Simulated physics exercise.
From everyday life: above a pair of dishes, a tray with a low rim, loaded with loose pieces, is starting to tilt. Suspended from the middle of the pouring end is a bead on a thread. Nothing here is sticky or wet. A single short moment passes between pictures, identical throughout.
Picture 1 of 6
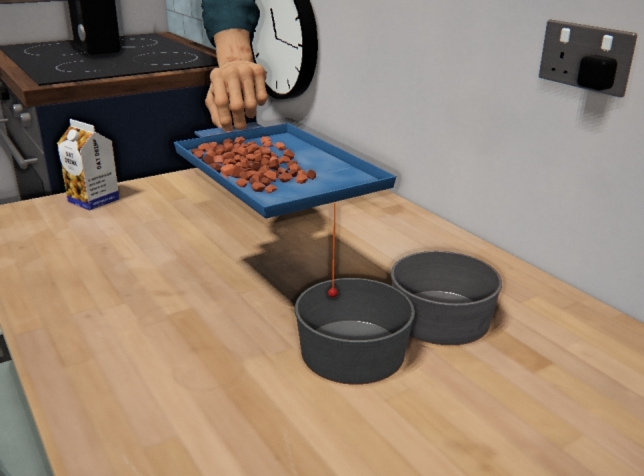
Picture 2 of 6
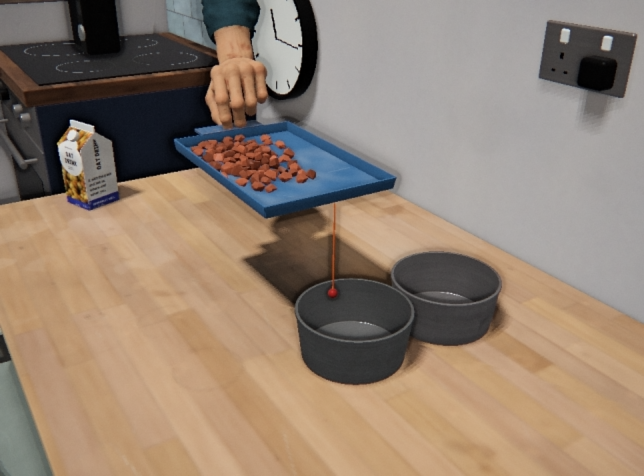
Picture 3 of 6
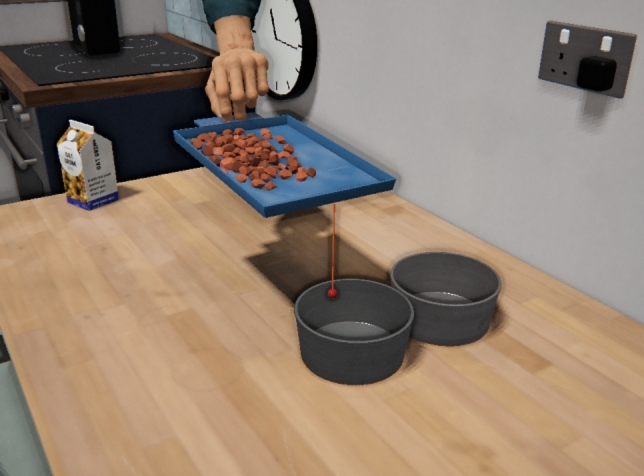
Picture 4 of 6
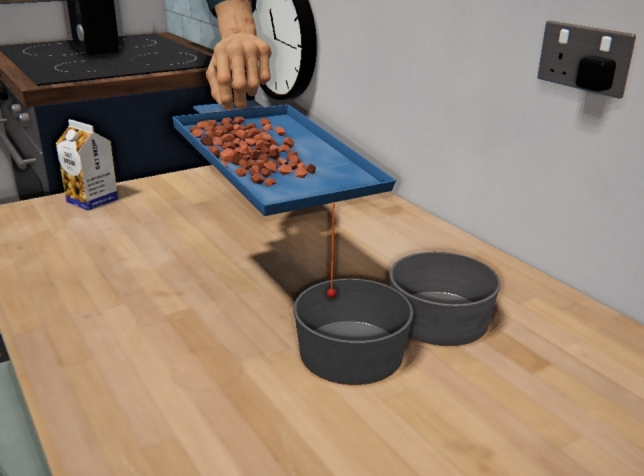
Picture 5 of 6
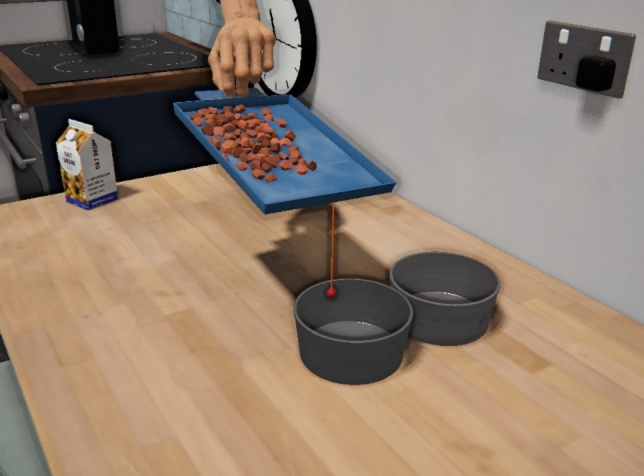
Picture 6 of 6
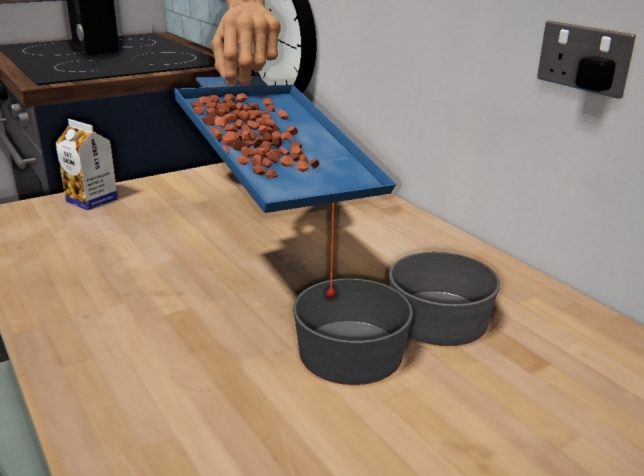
Hand raising the back of a blue tray of reddish-brown chunks, gradually tilting it above two dark grey dishes on a wooden worktop.
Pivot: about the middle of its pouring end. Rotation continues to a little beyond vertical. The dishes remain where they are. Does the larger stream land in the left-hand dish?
Yes.
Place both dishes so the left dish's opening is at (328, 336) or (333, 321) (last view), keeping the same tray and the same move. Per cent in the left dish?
Trial 1 40%, trial 2 50%.
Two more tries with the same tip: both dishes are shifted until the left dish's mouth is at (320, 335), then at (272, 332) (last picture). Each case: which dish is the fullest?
Results - the dish on the right side first, the dish on the right side second.
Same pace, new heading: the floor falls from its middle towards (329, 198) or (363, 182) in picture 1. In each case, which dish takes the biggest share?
Heading one: The dish placed left; heading two: The dish placed left.
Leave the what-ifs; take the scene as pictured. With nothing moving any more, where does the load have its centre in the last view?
About (375, 348).
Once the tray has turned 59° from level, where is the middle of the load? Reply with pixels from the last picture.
Somewhere about (350, 175).
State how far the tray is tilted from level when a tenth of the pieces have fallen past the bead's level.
It has tipped about 70 degrees.
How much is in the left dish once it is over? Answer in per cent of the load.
About 80 per cent.
Soon after the last picture, tray tipped steeply; nearly all on the tray; a small part in the air.
A little later, tray tipped right over; about a quarter on the tray; about half in the left dish; a small part in the right dish; a small part outside both; a small part in the air.
Later still, tray tipped past a quarter turn; most in the left dish; a small part in the right dish; a small part outside both.
At rest, tray tipped past a quarter turn; most in the left dish; a small part in the right dish; a small part outside both.
